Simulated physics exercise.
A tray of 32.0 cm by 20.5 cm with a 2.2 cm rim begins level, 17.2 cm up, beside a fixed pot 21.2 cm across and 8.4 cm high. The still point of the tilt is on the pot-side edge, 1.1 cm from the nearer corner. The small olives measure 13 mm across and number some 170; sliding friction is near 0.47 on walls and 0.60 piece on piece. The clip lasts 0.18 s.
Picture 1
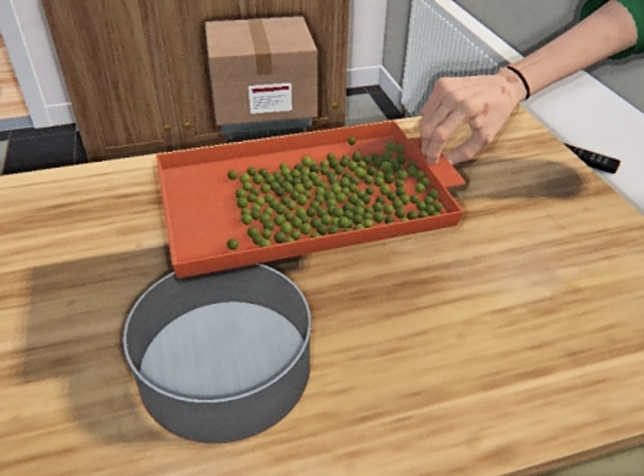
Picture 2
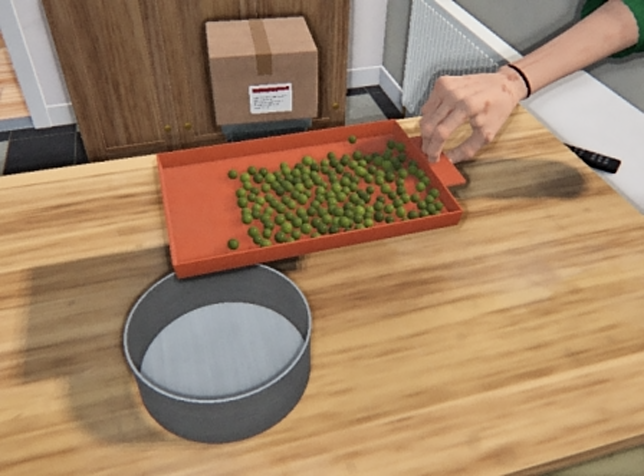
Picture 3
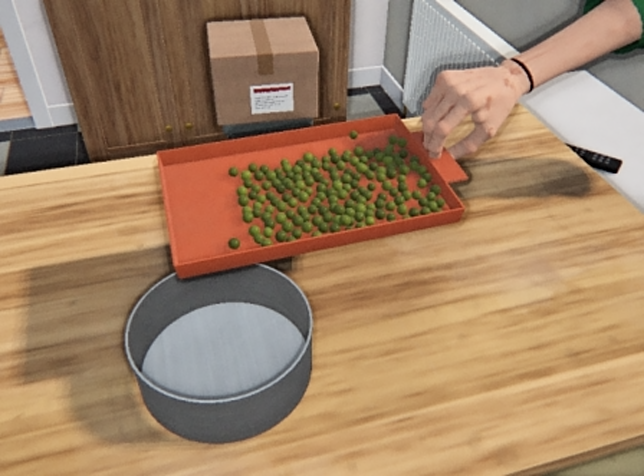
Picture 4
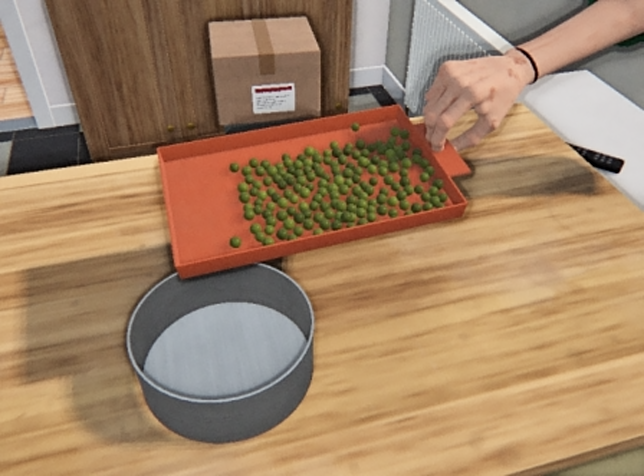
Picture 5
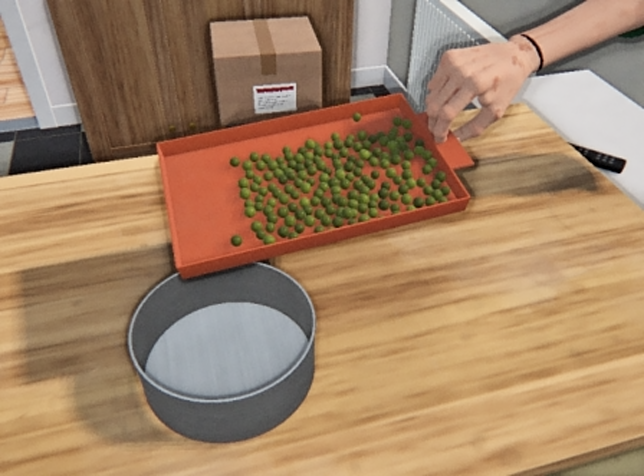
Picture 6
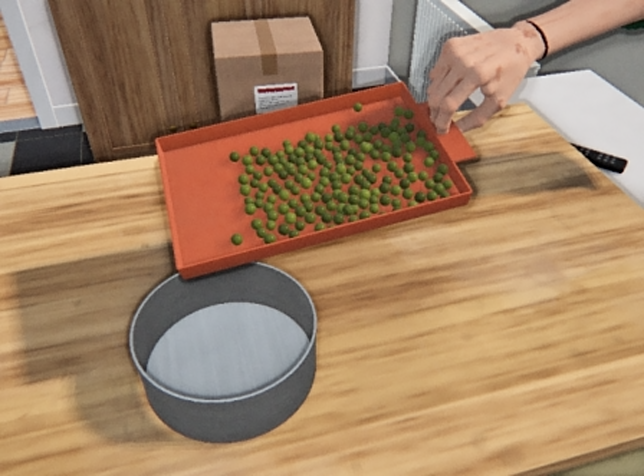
At the start, an orange-red tray of small green olives lies level on a wooden table behind a round grey pot, a hand gripping its right end. The hand then slowly raises that end, tilting the tray slightly toward the pot, while the olives stay spread across its middle and right side.
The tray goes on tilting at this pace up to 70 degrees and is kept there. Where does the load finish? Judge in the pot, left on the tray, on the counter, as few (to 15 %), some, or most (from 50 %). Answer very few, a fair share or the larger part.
In the pot: Very few; left on the tray: The larger part; on the counter: Very few.
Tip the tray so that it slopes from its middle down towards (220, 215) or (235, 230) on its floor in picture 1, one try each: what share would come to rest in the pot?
Some 5 and 10 per cent.
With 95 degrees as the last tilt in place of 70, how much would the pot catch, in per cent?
It would be near 60 per cent.
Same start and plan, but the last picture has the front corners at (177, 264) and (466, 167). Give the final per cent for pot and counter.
Pot 5, counter 30.
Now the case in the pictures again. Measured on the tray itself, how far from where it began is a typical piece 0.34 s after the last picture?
About 4 cm.
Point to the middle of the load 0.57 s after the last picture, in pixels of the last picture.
Around (277, 185).
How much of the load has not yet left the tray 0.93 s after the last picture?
About 95 per cent.
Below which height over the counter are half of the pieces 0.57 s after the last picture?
Some 28 cm.
Then, 0.34 s after the last picture, tilt 39 degrees; the tray holds 100 %, the pot 0 %.
Then, 0.57 s after the last picture, tilt 59 degrees; the tray holds 100 %, the pot 0 %.
Then, 0.93 s after the last picture, tilt 70 degrees; the tray holds 95 %, the pot 0 %.
In the end, pot 5 %, tray 90 %, counter 0 %.
